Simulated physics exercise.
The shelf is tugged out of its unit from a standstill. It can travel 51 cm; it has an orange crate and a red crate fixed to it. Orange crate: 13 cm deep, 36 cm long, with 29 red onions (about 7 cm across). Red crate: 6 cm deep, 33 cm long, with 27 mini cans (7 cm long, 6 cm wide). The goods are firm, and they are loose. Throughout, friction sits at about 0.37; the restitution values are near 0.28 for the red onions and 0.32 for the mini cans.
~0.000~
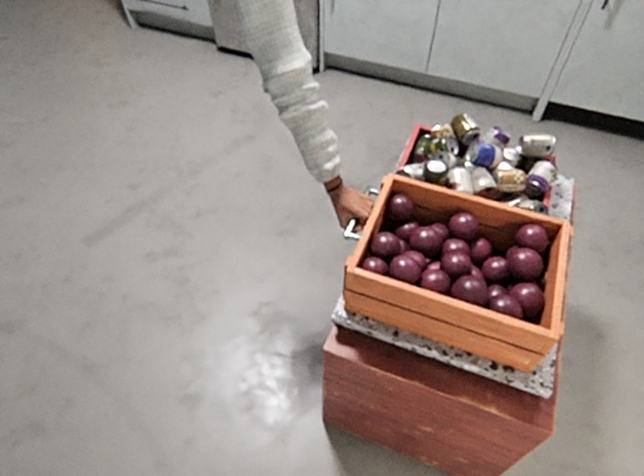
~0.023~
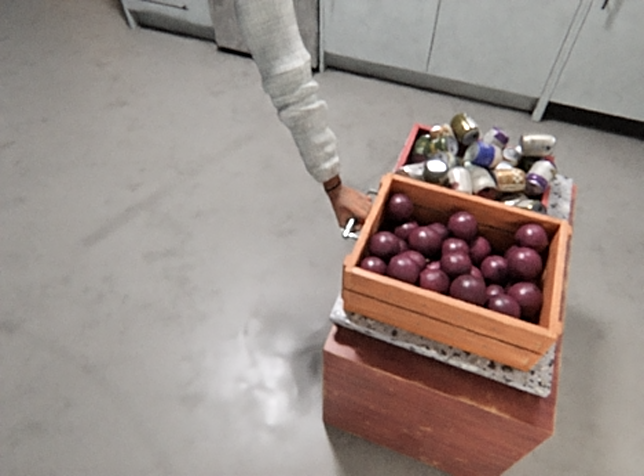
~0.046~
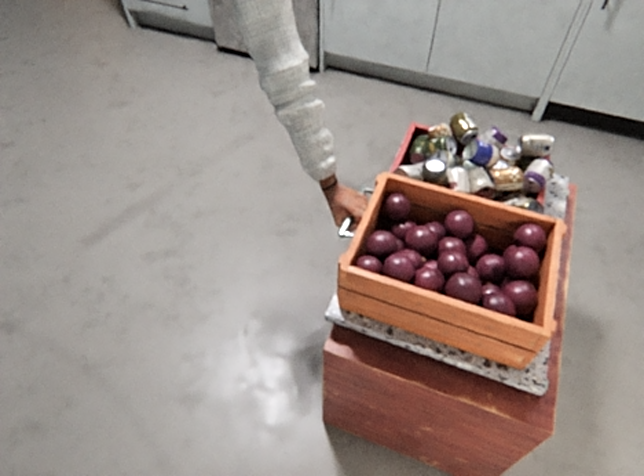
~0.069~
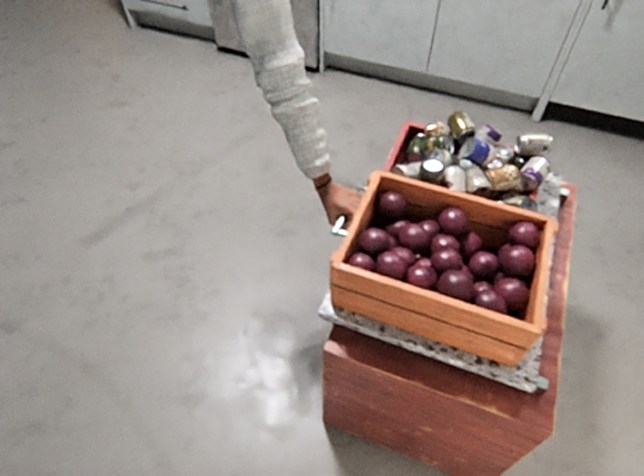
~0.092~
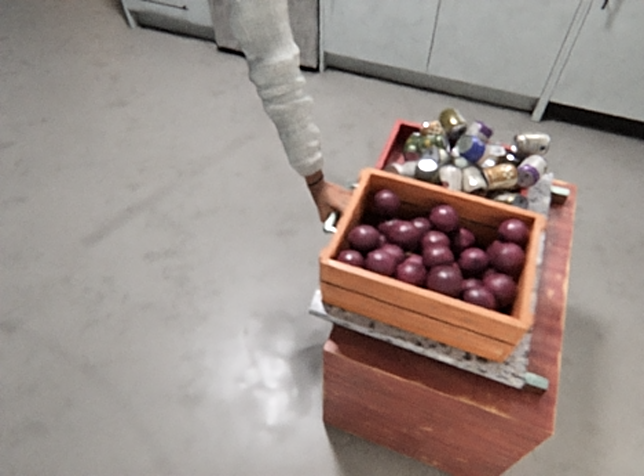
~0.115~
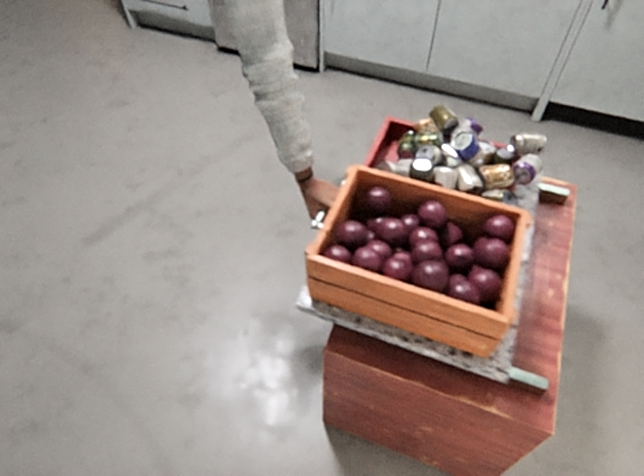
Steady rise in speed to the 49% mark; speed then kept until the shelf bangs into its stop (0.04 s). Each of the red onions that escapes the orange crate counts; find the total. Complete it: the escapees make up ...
... less than a sixth of the load.
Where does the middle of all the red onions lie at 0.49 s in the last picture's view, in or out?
I'd say near (205, 189).
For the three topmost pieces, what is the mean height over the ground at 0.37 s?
Close to 74 cm, on average.
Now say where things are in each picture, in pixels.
In the first frame (each is followed by its nearest rim corner in this view, unless another is named), orange crate, (550, 333); red crate (by its farthest rim corner), (421, 126); drawn out 0 cm; none out.
Orange crate, (549, 333); red crate, (420, 126); drawn out 0 cm, in the second frame.
Orange crate, (543, 331); red crate, (416, 125); drawn out 1 cm, in the third frame.
Orange crate, (533, 328); red crate, (410, 123); drawn out 3 cm, in the fourth frame.
Orange crate, (520, 323); red crate, (402, 121); drawn out 5 cm, in the fifth frame.
Orange crate, (502, 318); red crate, (391, 119); drawn out 8 cm; 3 out, the lowest can at (527, 169), in the sixth frame.
After 0.29 s, end of travel.
After 0.37 s, orange crate 29 in, 0 out and red crate 21 in, 6 out.
After 0.49 s, orange crate 29 in, 0 out and red crate 19 in, 8 out.
After 0.71 s, orange crate 27 in, 2 out and red crate 16 in, 11 out.
Final count (at 1.14 s), orange crate 27 in, 2 out and red crate 16 in, 11 out. Asked share, 2 of 29, 7 per cent.
